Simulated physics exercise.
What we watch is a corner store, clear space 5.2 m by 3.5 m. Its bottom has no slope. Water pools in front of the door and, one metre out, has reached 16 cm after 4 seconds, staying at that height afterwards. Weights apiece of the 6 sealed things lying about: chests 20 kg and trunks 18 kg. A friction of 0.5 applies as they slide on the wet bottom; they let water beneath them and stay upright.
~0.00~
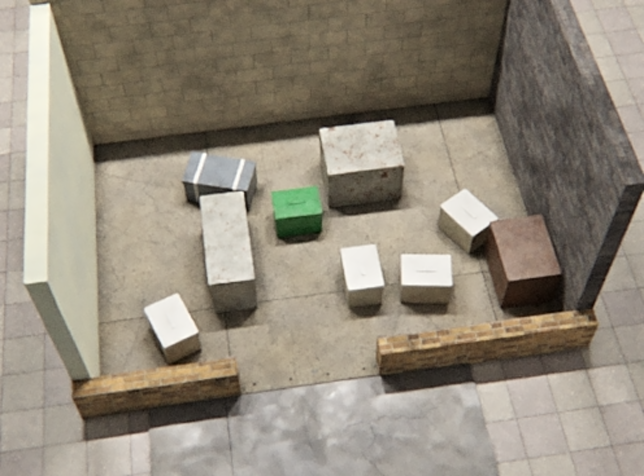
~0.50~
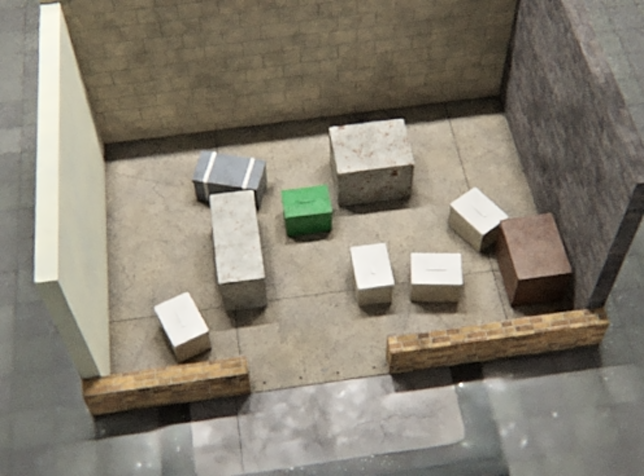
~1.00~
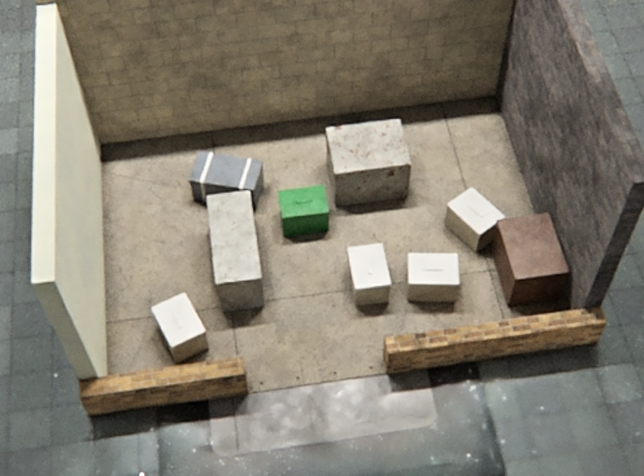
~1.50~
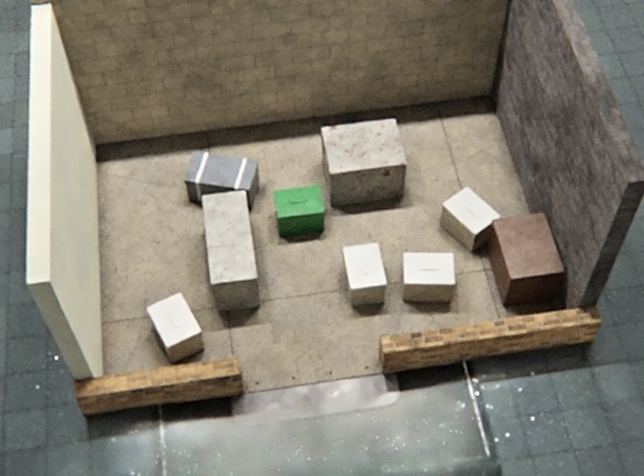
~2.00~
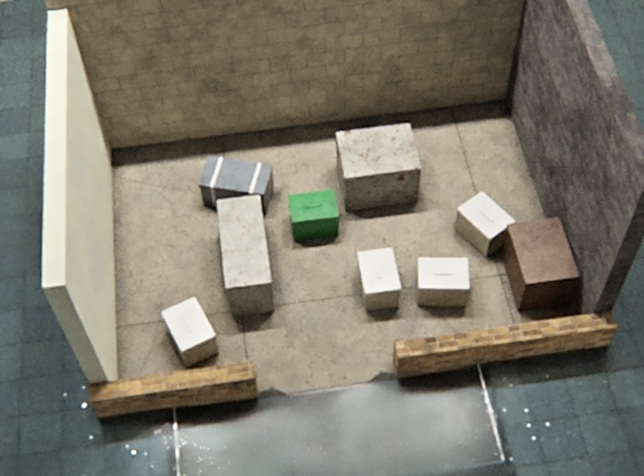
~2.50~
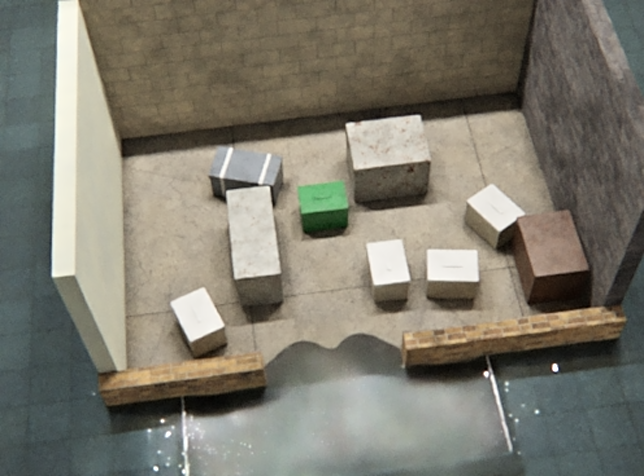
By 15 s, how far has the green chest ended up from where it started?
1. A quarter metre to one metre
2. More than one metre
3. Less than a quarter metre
Option 2: More than one metre.
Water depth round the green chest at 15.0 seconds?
Close to 11 centimetres.
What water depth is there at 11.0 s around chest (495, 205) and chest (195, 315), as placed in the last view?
Some 7 cm at the first, some 5 cm at the second.
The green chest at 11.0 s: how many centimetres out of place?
Roughly 140 centimetres by that point.
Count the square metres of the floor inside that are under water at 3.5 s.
Roughly 1.5 m2 of it is wet.
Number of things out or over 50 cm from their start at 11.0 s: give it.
The answer is 1.
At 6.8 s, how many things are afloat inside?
The number is 0.
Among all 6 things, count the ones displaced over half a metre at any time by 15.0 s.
By my tally, 2.
After 3.5 s the green chest is near (323, 197), 0.0 m from its start, aground; 0 afloat.
After 6.8 s the green chest is near (316, 134), 1.0 m from its start, aground; 0 afloat.
After 11.0 s the green chest is near (317, 108), 1.4 m from its start, aground; 1 afloat.
After 15.0 s the green chest is near (419, 104), 1.8 m from its start, afloat; 4 afloat.
